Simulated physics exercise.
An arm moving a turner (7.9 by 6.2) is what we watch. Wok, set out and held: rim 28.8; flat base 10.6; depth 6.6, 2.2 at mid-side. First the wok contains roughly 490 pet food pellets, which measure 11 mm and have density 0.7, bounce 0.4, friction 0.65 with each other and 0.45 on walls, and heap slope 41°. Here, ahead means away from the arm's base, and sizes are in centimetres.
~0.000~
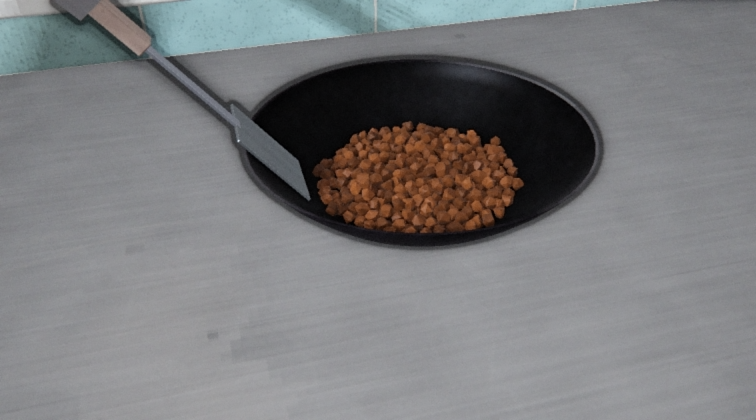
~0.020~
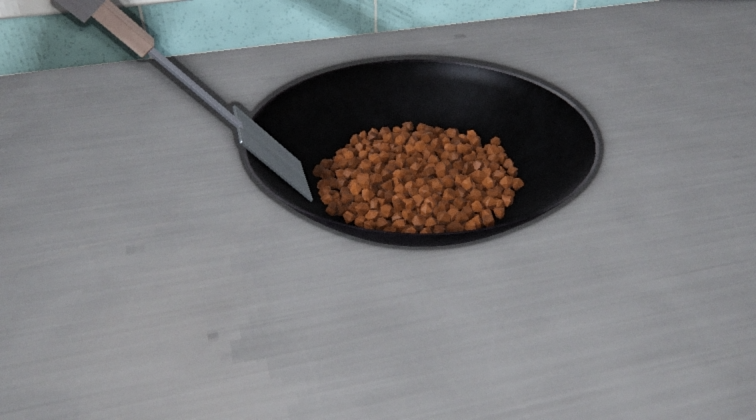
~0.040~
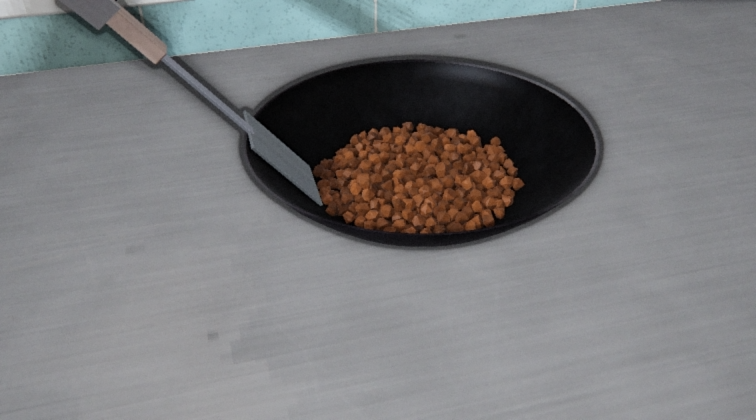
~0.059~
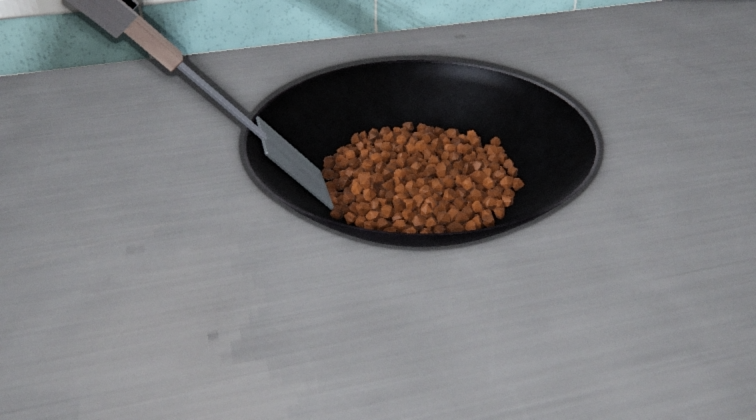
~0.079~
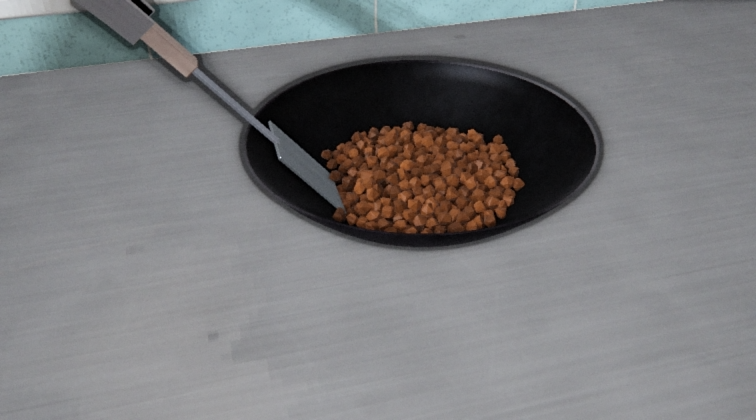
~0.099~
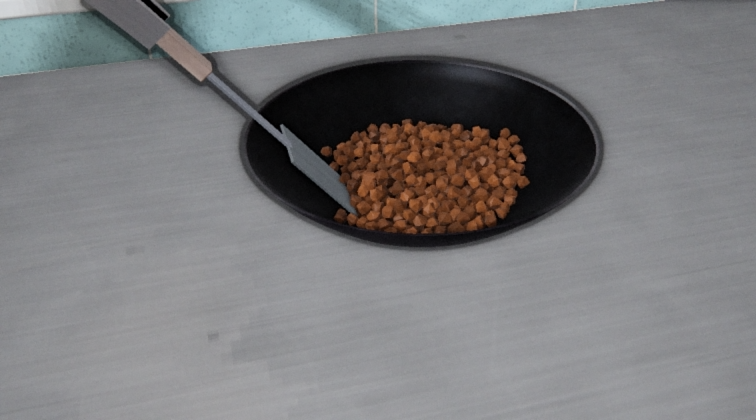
A flat metal turner on a jointed arm slid slowly rightward and slightly down inside a black wok, meeting the heap of small brown pellets and nudging it a little at its left edge.
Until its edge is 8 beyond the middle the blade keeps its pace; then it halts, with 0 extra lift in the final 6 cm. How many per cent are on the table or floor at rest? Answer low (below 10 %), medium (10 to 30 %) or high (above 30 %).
Low.
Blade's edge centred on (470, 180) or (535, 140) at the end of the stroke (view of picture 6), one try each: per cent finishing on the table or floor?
First try about 0 percent, second about 15 percent.
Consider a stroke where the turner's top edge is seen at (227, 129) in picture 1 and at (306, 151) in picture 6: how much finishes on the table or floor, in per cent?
Roughly 10 percent ends up there.
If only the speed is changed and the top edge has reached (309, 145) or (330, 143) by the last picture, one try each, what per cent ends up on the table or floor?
Respectively, some 10 and 15 per cent.
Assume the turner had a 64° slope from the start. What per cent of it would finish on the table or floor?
10 %.
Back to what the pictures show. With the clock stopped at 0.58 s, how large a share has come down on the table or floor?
Roughly 5 percent of it.
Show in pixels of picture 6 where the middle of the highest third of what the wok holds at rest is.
Around (530, 127).
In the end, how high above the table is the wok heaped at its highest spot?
It reaches around 8.0 cm.
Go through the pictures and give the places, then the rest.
Turner top edge at (235, 122), sloping 52°; upper third of the load around (418, 169), from x 320 to 515, top at y 130; 487 in the wok, in the first picture.
Turner top edge at (237, 123), sloping 52°; upper third of the load around (418, 169), from x 320 to 515, top at y 130, in the second picture.
Turner top edge at (248, 129), sloping 52°; upper third of the load around (418, 169), from x 320 to 515, top at y 130, in the third picture.
Turner top edge at (261, 134), sloping 52°; upper third of the load around (417, 169), from x 325 to 515, top at y 130, in the fourth picture.
Turner top edge at (274, 139), sloping 52°; upper third of the load around (420, 166), from x 325 to 515, top at y 130, in the fifth picture.
Turner top edge at (287, 142), sloping 52°; upper third of the load around (431, 160), from x 325 to 520, top at y 125; 487 in the wok, in the sixth picture.
By 0.21 s, sloping 52°, highest piece 6 above the table; 487 in the wok.
By 0.32 s, sloping 52°, highest piece 7 above the table; 487 in the wok.
By 0.58 s, sloping 52°, highest piece 8 above the table; 465 in the wok, 22 on the table or floor.
By 1.63 s, sloping 52°, highest piece 8 above the table; 465 in the wok, 22 on the table or floor.
Final count, 465 in the wok, 22 on the table or floor. That is 5 % on the table or floor.
